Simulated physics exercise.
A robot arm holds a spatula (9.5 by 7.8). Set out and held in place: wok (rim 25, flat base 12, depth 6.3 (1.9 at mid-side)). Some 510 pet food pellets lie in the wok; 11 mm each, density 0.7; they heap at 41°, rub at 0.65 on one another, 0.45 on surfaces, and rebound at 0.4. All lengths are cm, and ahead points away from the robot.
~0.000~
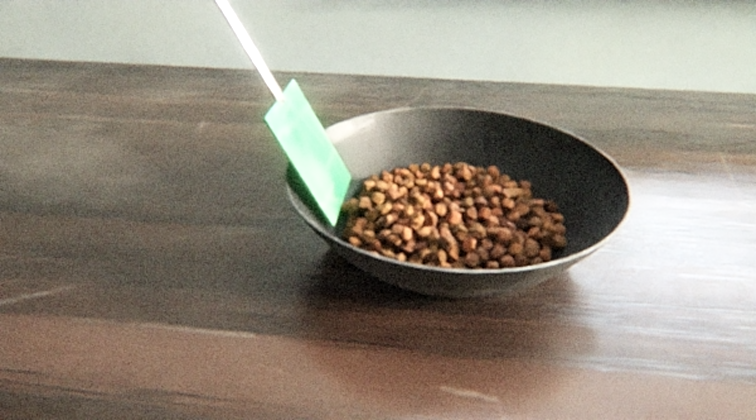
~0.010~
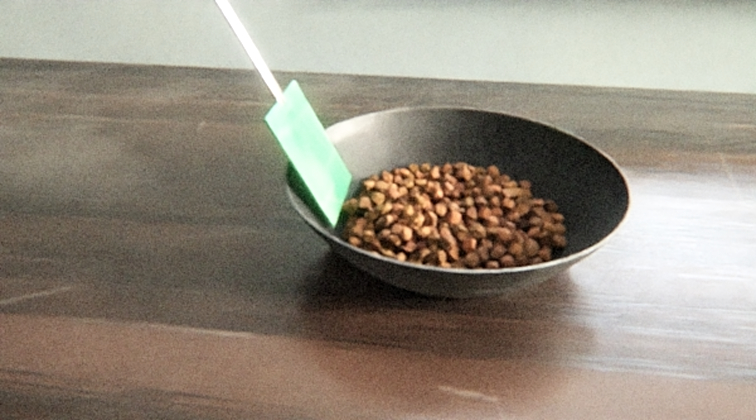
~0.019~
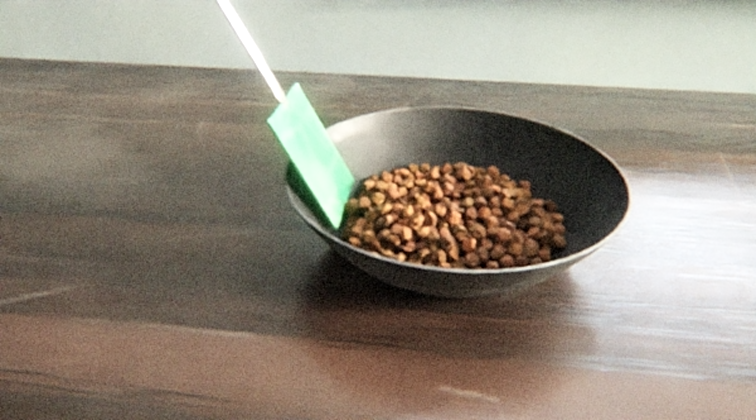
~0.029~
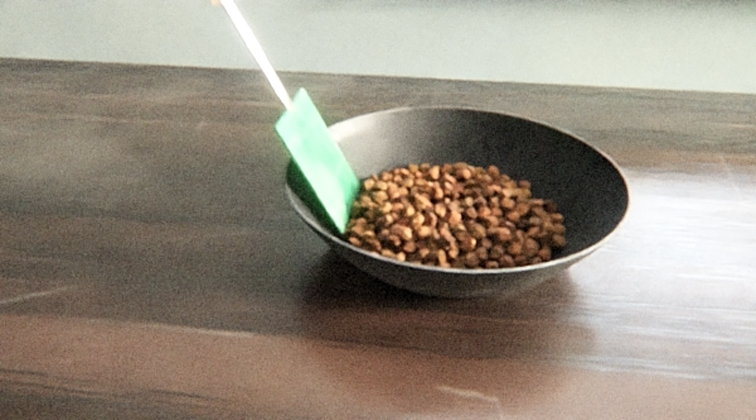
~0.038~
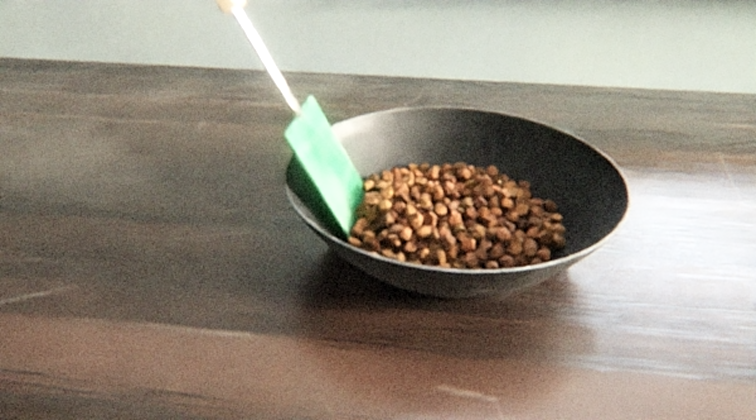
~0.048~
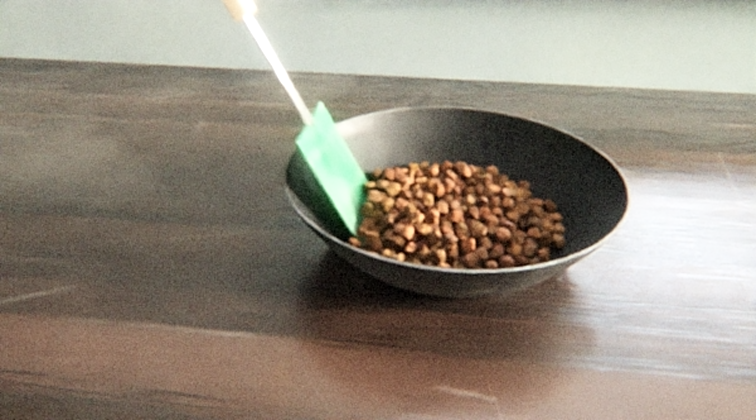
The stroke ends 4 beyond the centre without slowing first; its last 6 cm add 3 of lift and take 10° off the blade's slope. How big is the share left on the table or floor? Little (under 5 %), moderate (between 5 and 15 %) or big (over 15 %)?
Answer: Little; under 5 % of the pet food pellets finish on the table or floor.
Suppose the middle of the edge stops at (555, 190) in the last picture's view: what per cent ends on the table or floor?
About 40 per cent.
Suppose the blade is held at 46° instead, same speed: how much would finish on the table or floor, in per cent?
In that case some 0 per cent.
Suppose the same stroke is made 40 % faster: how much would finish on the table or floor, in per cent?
It would be near 10 per cent.
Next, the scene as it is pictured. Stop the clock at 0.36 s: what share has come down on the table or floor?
Roughly 2 per cent.
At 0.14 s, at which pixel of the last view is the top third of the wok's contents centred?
At about (512, 200).
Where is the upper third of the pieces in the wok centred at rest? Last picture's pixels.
At about (557, 195).
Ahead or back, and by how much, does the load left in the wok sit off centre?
About 4.5 cm ahead.
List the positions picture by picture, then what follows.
The first picture shows the spatula top edge at (279, 98), sloping 62°; upper third of the load around (447, 211), from x 345 to 560, top at y 170; 507 in the wok.
The second picture shows the spatula top edge at (280, 98), sloping 62°; upper third of the load around (447, 211), from x 345 to 560, top at y 170.
The third picture shows the spatula top edge at (283, 101), sloping 62°; upper third of the load around (447, 211), from x 345 to 560, top at y 170.
The fourth picture shows the spatula top edge at (289, 107), sloping 62°; upper third of the load around (447, 211), from x 345 to 560, top at y 170.
The fifth picture shows the spatula top edge at (299, 114), sloping 62°; upper third of the load around (447, 211), from x 345 to 560, top at y 170.
The sixth picture shows the spatula top edge at (309, 121), sloping 62°; upper third of the load around (448, 208), from x 345 to 560, top at y 165; 507 in the wok.
After 0.09 s, sloping 62°, highest piece 6 above the table; 507 in the wok.
After 0.14 s, sloping 58°, highest piece 10 above the table; 506 in the wok, 1 on the blade or in flight.
After 0.36 s, sloping 52°, highest piece 7 above the table; 501 in the wok, 6 on the table or floor.
After 1.41 s, sloping 52°, highest piece 7 above the table; 501 in the wok, 6 on the table or floor.
In the end, 501 in the wok, 6 on the table or floor. That is 1 % on the table or floor.
